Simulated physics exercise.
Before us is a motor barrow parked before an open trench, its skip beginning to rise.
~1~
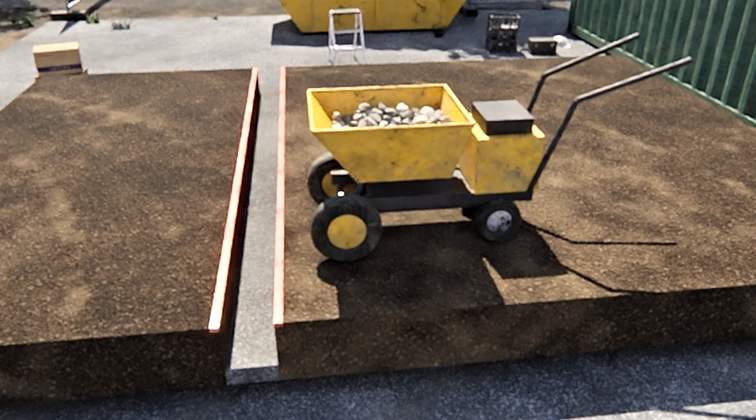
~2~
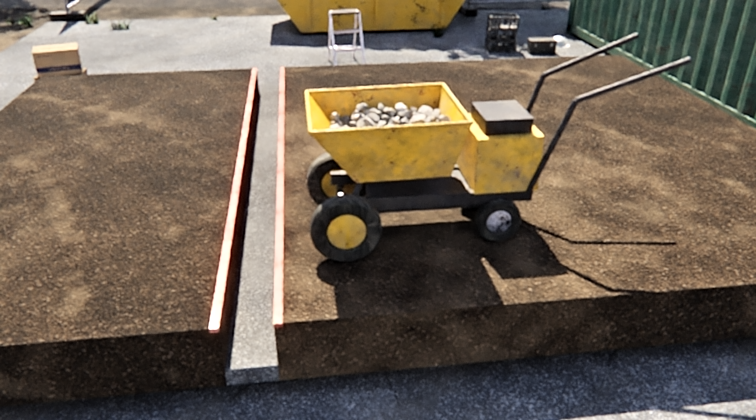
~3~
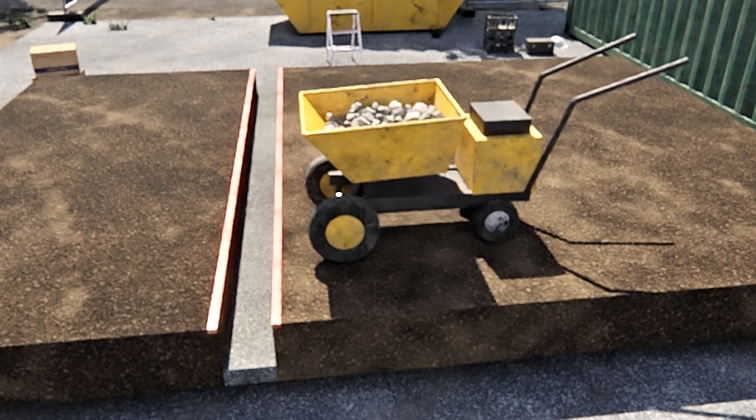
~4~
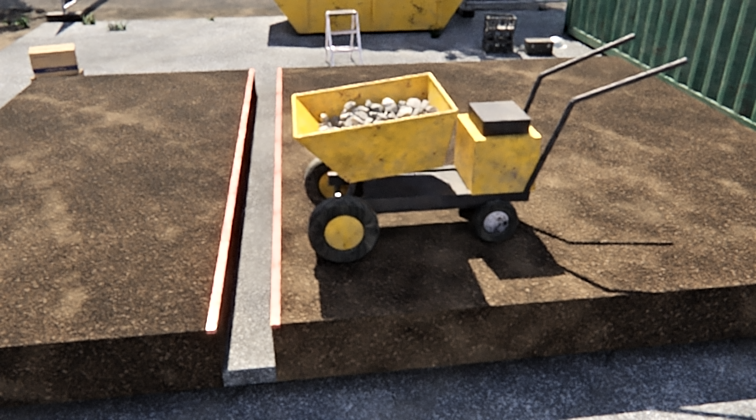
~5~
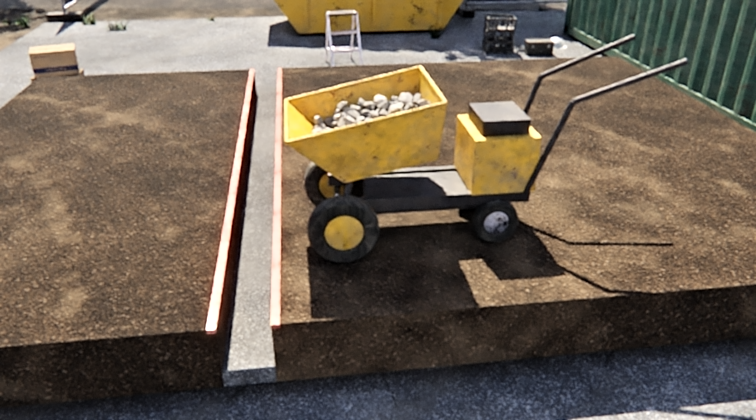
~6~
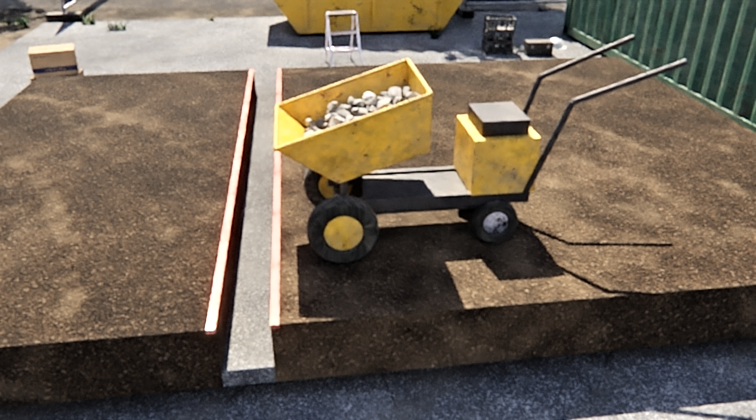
Yellow skip of a motor barrow loaded with broken stones tilting gradually forward to the left beside a narrow open trench.
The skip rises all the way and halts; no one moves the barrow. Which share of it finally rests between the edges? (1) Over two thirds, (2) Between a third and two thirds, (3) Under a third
3, under a third.
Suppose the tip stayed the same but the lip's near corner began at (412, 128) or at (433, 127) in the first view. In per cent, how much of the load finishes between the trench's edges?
40 and 20 percent, in that order.
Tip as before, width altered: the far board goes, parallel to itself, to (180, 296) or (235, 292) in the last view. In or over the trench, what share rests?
You'd get 90 in a hundred the first time and 0 in a hundred the second.
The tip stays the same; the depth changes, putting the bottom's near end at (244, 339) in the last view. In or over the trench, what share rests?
I'd say roughly 10 in a hundred.
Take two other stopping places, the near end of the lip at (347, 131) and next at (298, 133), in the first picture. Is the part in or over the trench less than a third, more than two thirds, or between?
At spot one the answer is above two thirds, and at spot two it is below one third.
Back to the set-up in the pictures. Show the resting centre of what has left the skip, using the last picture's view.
(199, 236).
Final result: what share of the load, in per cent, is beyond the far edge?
Call it some 60 percent of the pieces.
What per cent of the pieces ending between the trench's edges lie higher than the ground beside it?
Roughly 15 %.
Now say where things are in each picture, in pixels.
The first frame shows lip of the skip near (313, 132), level; top of the load near (396, 124), broken stones; first edge of the trench near (279, 288); far edge near (220, 292), the trench under half as wide as the skip, and about as deep as wide.
The second frame shows lip of the skip near (311, 133), level; top of the load near (394, 123).
The third frame shows lip of the skip near (304, 135), tipped barely; top of the load near (389, 122).
The fourth frame shows lip of the skip near (296, 138), tipped a little; top of the load near (397, 120).
The fifth frame shows lip of the skip near (287, 143), tipped a little; top of the load near (389, 116).
The sixth frame shows lip of the skip near (276, 149), tipped clearly; top of the load near (389, 114); first edge of the trench near (275, 289); far edge near (216, 294).
Shortly afterwards, skip tipped steeply; the whole lot in the skip.
Next, skip tipped right over; the bulk in the skip; only a few in or heaped over the trench; near a quarter beyond it; only a few falling.
Some moments later, skip tipped right over; near a quarter in the skip; a little in or heaped over the trench; near two thirds beyond it.
In the end, skip tipped right over; near a quarter in the skip; a little in or heaped over the trench; near two thirds beyond it.
